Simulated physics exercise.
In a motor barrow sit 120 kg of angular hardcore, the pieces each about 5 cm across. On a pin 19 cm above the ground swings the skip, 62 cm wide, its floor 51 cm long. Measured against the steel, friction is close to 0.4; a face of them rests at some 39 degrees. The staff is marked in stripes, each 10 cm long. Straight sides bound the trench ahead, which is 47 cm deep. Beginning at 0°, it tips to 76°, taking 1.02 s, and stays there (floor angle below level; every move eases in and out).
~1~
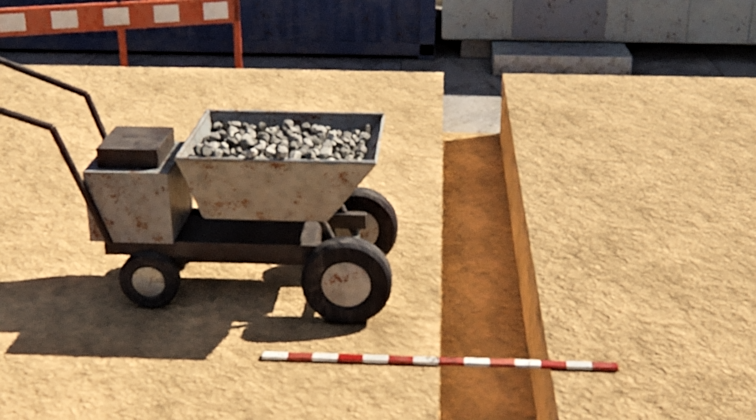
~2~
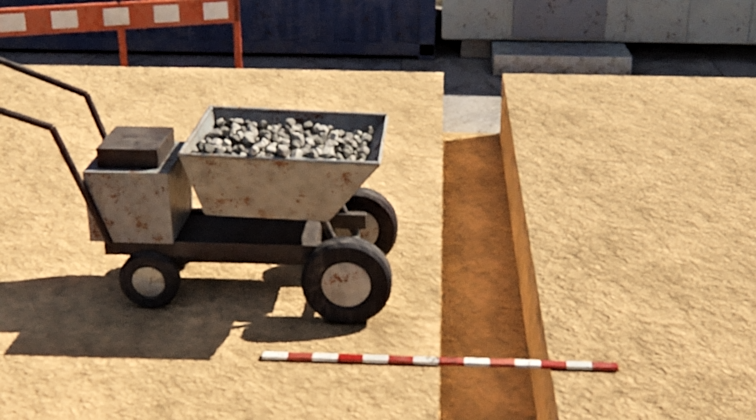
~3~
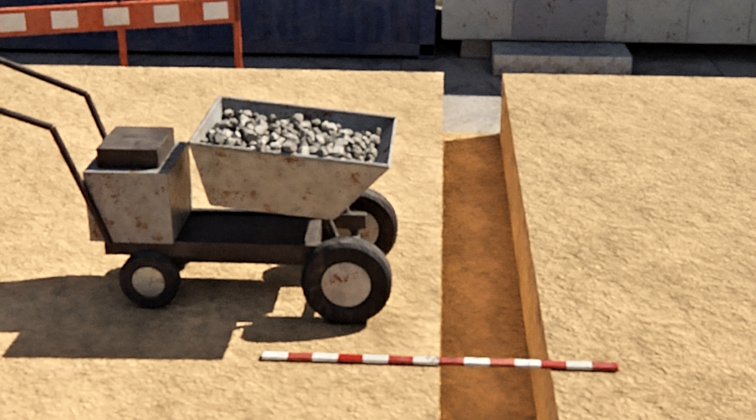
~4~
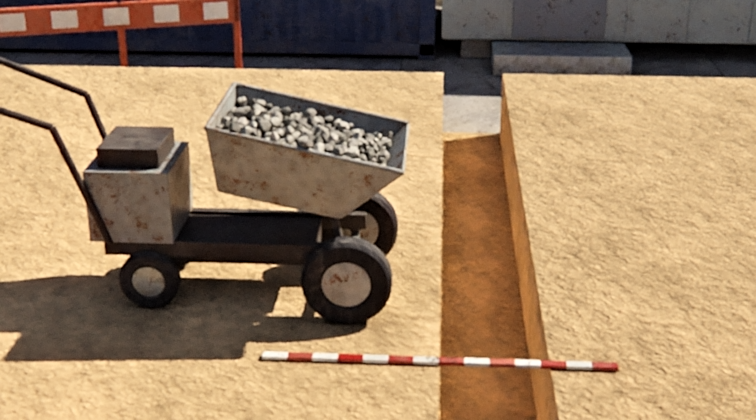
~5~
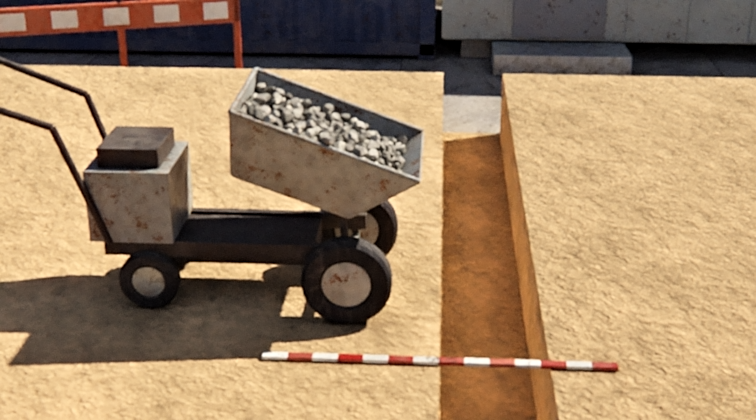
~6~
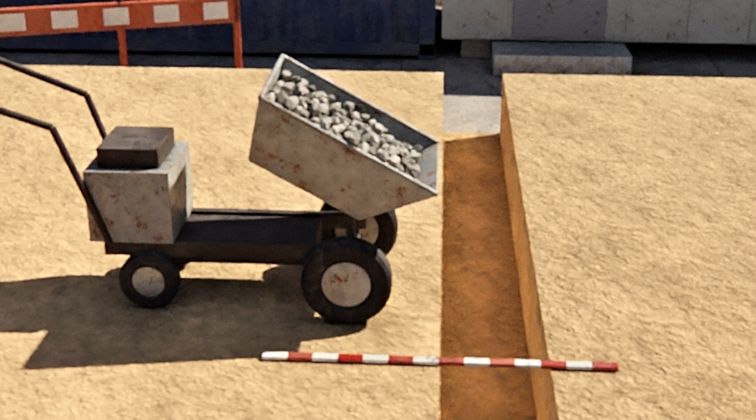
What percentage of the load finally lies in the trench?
About 80 per cent.
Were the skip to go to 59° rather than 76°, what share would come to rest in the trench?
Roughly 30%.
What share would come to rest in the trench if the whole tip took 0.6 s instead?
I'd put it at roughly 55 per cent.
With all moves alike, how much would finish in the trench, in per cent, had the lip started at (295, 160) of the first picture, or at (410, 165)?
Roughly 85 percent for the first, and 50 percent for the second.
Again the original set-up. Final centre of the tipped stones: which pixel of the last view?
The stones end up centred near (510, 367).
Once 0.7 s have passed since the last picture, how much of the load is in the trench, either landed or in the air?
Roughly 30% by that time.
Then, 0.3 s after the last picture the floor is at 64°, 100 % in the skip; the foremost stones are at (477, 232).
Then, 0.7 s after the last picture the floor is at 76°, 62 % in the skip, 28 % in the trench, 10 % past the trench; the foremost stones are at (596, 308).
Then, 1.0 s after the last picture the floor is at 76°, 26 % in the skip, 53 % in the trench, 20 % past the trench; the foremost stones are at (706, 293).
Then, 3.0 s after the last picture the floor is at 76°, 0 % in the skip, 80 % in the trench, 20 % past the trench; the foremost stones are at (752, 300).
